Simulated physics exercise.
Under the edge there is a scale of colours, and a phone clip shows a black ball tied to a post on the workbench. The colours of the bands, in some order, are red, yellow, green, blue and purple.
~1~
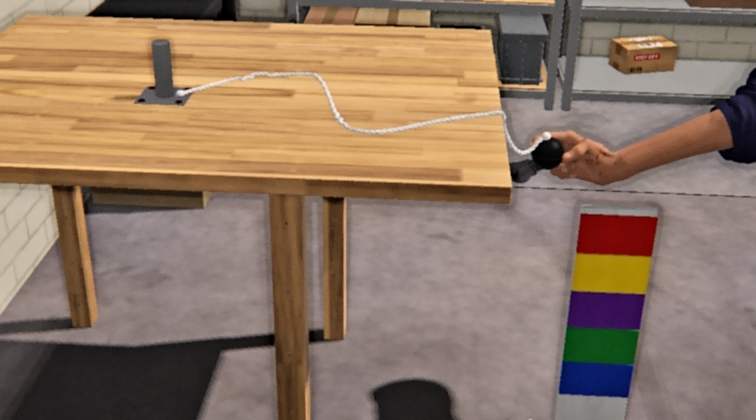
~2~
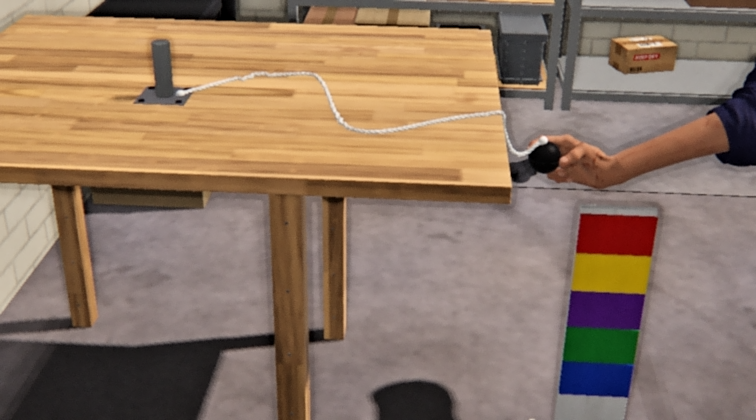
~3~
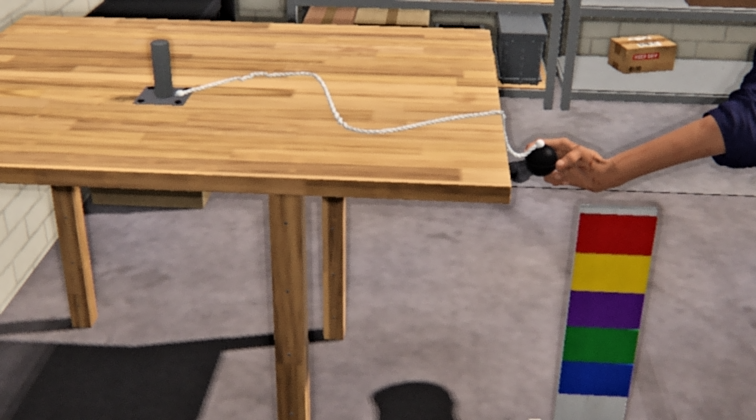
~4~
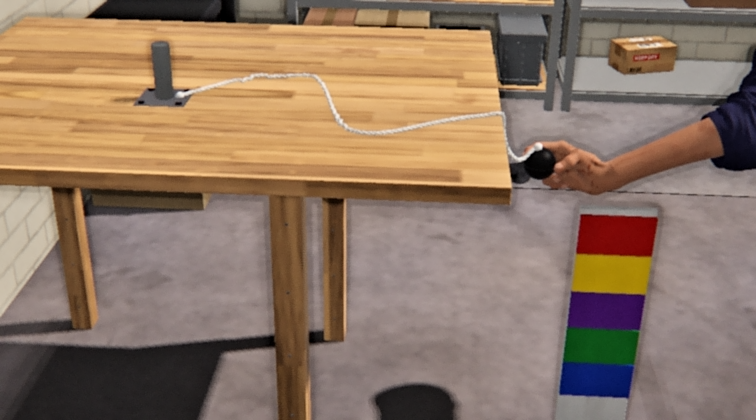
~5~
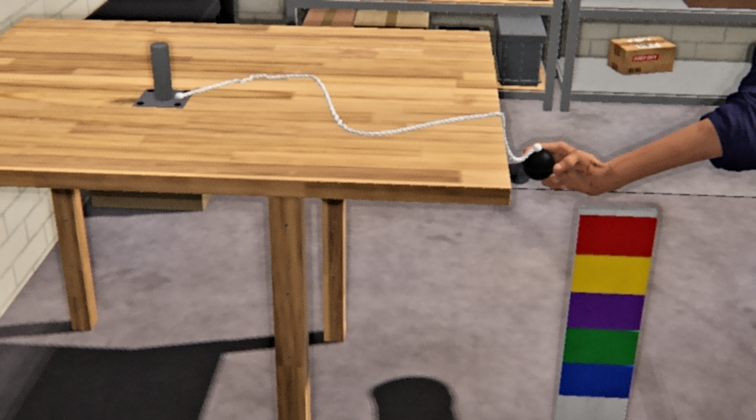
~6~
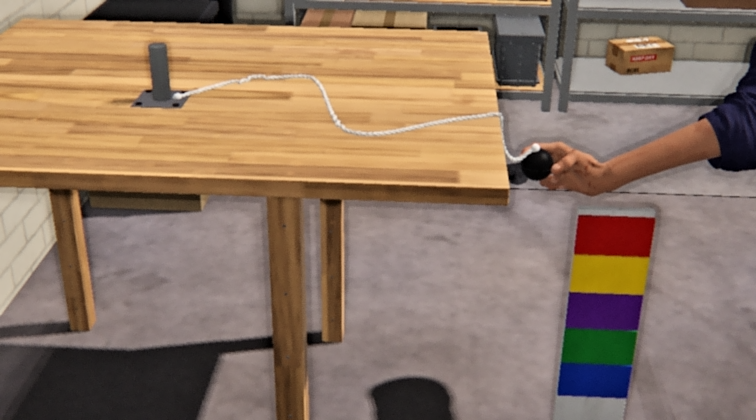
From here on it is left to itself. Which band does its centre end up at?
Green.
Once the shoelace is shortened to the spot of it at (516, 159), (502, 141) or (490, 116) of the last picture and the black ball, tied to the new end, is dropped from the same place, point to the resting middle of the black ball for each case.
In order, it comes to rest around (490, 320), (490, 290) and (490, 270).
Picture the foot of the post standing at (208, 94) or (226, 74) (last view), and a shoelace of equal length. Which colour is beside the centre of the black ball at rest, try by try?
Going case by case, it's blue and then blue.
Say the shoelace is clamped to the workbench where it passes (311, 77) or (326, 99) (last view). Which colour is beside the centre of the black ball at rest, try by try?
Note: Try 1 purple; try 2 yellow.
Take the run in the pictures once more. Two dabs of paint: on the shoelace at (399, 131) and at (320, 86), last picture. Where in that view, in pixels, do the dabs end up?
Final positions are (493, 154) and (377, 97), in that order.
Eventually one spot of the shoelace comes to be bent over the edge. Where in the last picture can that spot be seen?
Answer: The point at (344, 130).
A little later, ball near (447, 321); level with green.
Next, ball near (495, 316); level with green.
When it is over, ball near (478, 319); level with green. Its middle rests at the green band.
